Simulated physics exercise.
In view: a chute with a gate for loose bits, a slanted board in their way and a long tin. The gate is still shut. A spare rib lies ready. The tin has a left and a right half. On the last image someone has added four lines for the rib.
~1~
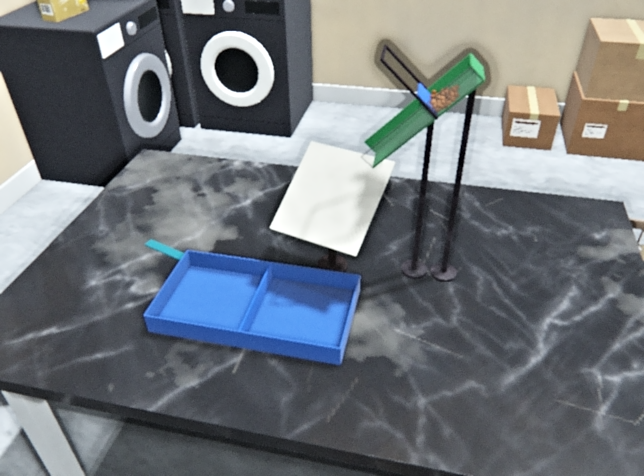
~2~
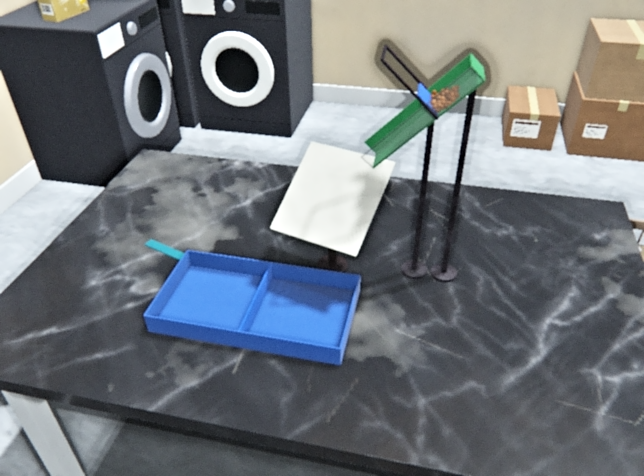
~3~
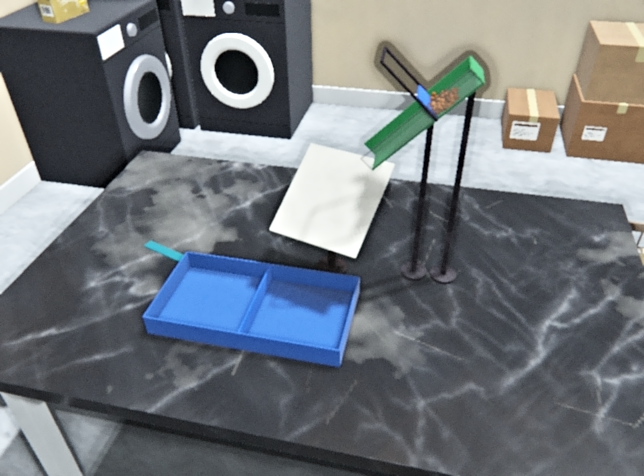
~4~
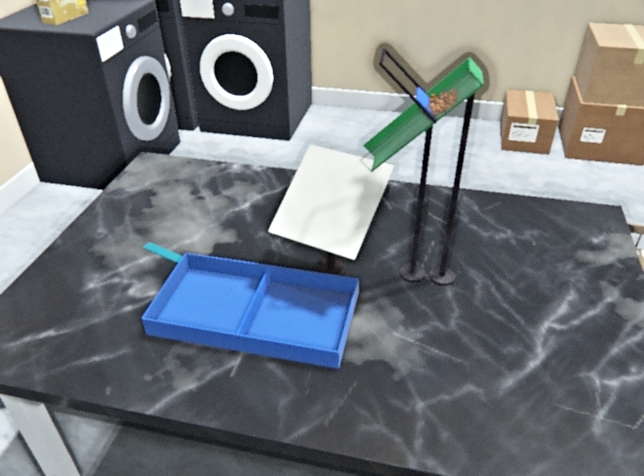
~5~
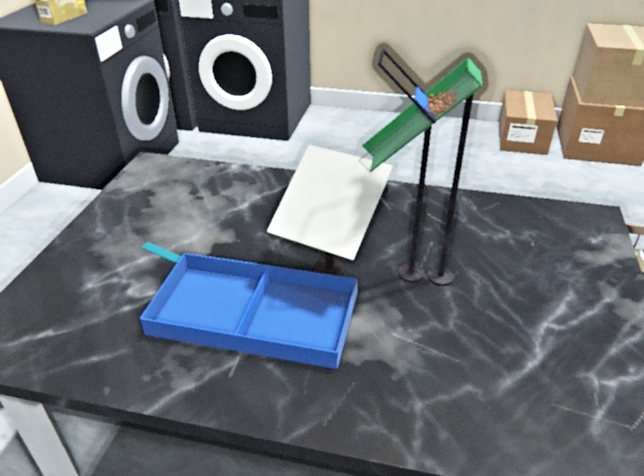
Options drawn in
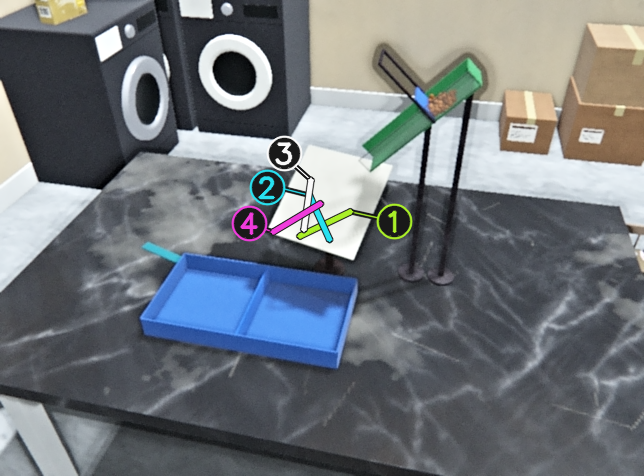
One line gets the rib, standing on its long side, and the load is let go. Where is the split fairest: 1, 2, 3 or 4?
It is 4.
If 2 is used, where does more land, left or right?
More lands on the right.
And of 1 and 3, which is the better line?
The answer is 1.
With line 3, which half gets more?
The right half.
On the marked copy, line 1 from (350, 211) to (299, 236); line 2 from (309, 195) to (329, 239); line 3 from (310, 180) to (303, 229); line 4 from (320, 203) to (273, 232).
With 1, of what is caught, most in the left half, a small part in the right.
With 2, of what is caught, a small part in the left half, nearly all in the right.
With 3, of what is caught, none in the left half, all in the right.
With 4, of what is caught, about half in the left half, about half in the right.
